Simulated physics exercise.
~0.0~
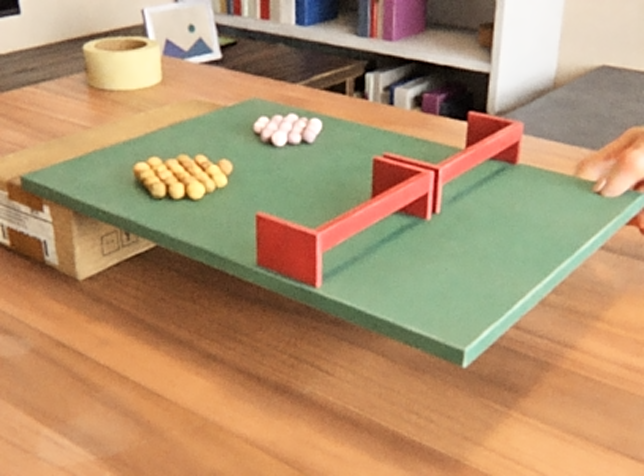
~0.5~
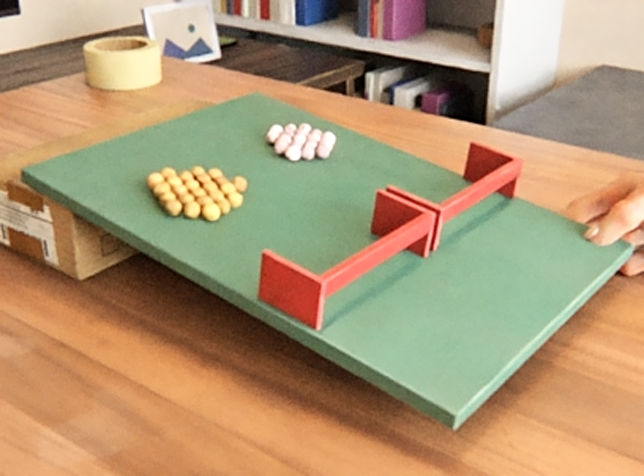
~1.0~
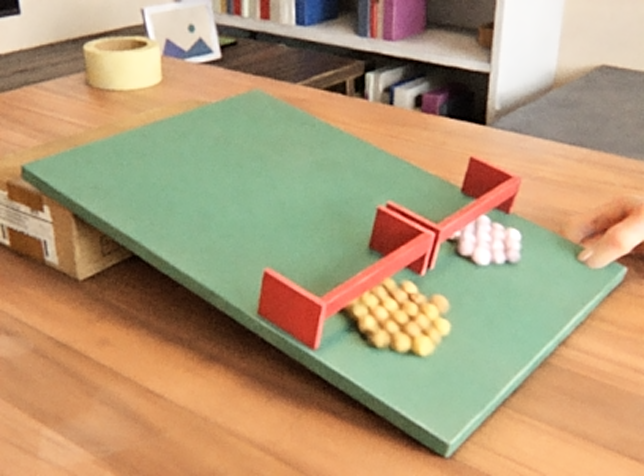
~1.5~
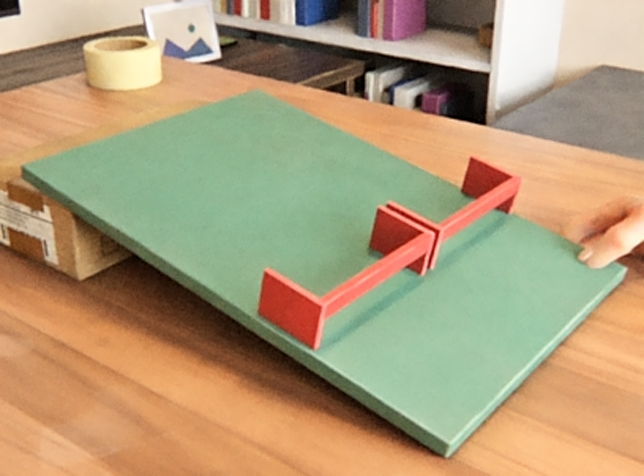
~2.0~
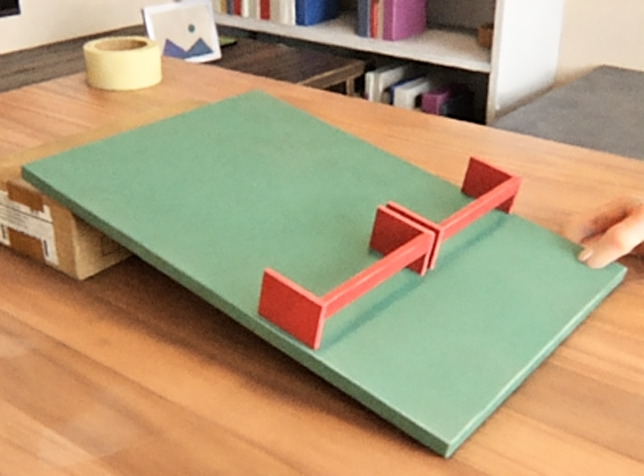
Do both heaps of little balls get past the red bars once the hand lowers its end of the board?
Yes, both the yellowish heap and the pale pink heap went through the gaps under their bars, and neither was left on the board at the end.
